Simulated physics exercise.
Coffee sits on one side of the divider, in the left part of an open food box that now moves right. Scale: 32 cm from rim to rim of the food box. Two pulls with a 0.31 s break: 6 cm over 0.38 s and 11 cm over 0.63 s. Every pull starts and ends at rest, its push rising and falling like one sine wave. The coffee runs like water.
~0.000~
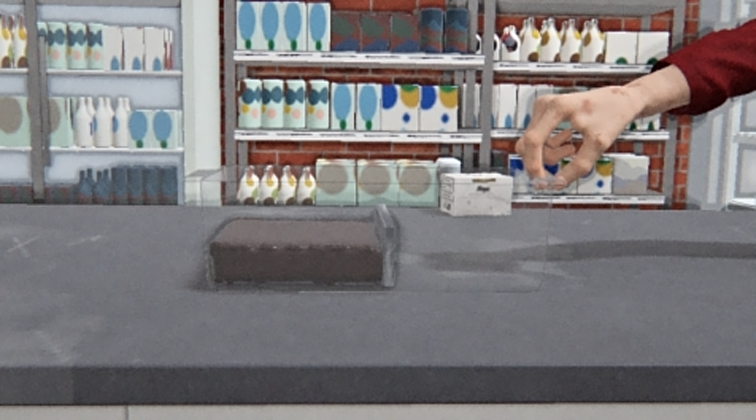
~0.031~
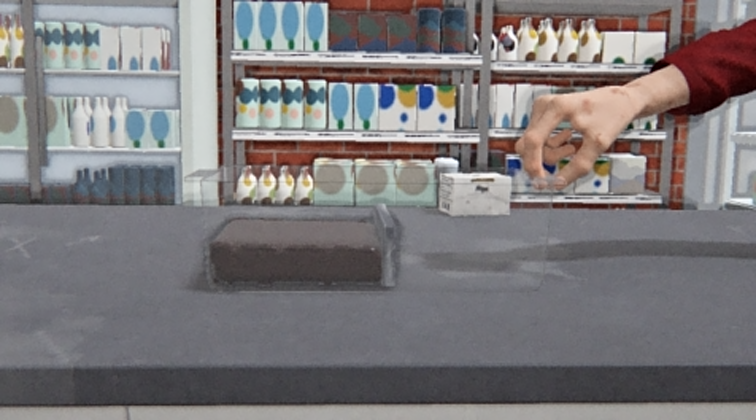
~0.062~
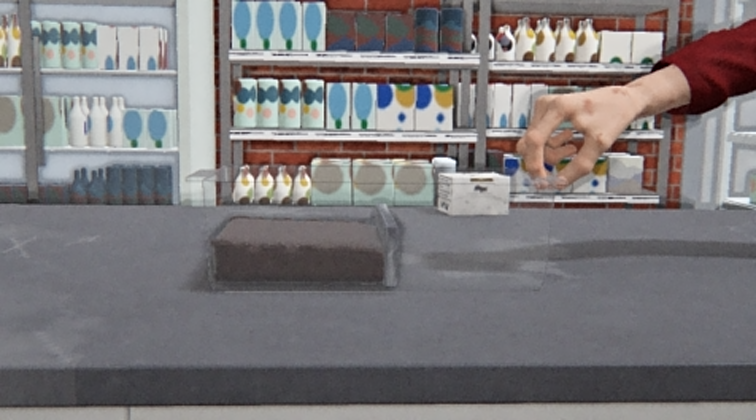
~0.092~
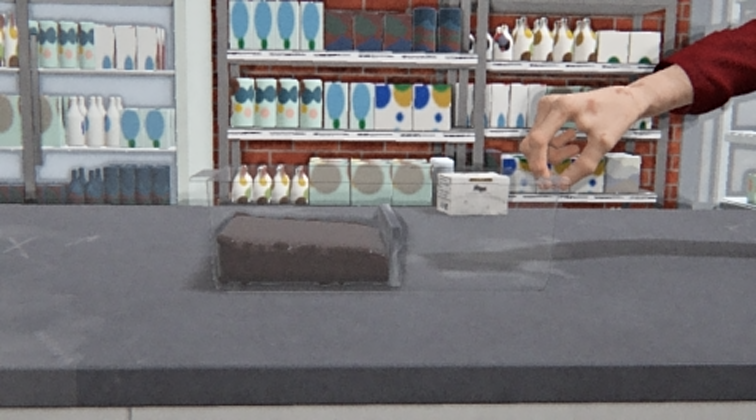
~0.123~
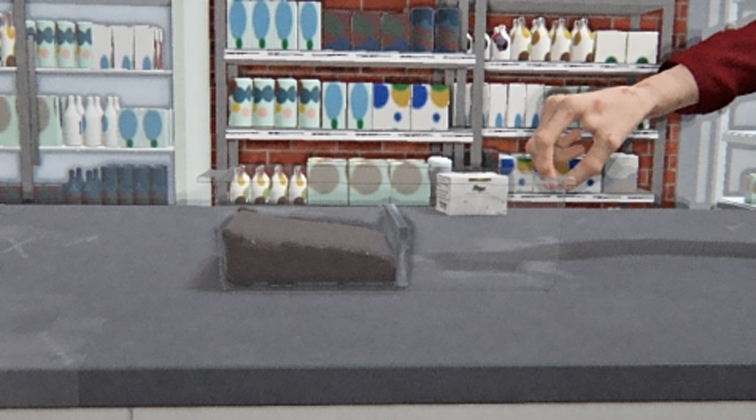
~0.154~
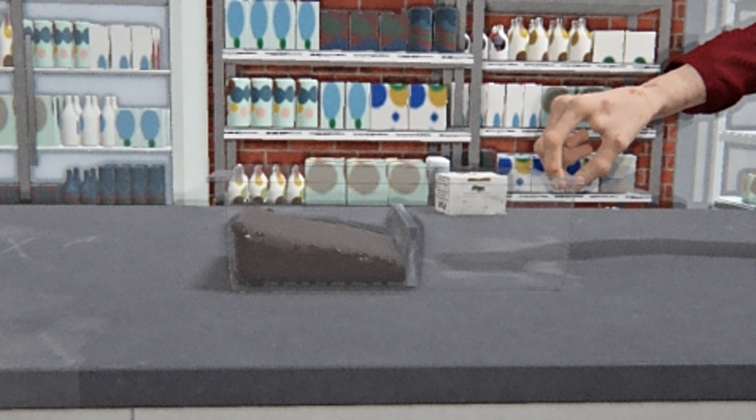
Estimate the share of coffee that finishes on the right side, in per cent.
About 11 per cent.
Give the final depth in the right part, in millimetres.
About 4 mm.
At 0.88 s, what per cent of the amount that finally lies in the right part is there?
Near 80 in a hundred.
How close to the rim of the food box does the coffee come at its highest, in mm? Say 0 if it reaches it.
Some 0 mm.
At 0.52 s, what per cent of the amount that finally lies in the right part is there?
Near 70 in a hundred.
By 0.52 s it has gone 6 cm; 7 per cent is on the right side and 0 is out of the food box.
By 0.88 s it has gone 8 cm; 8 per cent is on the right side and 1 is out of the food box.
By 1.25 s it has gone 17 cm; 10 per cent is on the right side and 1 is out of the food box.
By 1.61 s it has gone 17 cm; 10 per cent is on the right side and 1 is out of the food box.
At rest 11 per cent is on the right side and 1 is out of the food box.
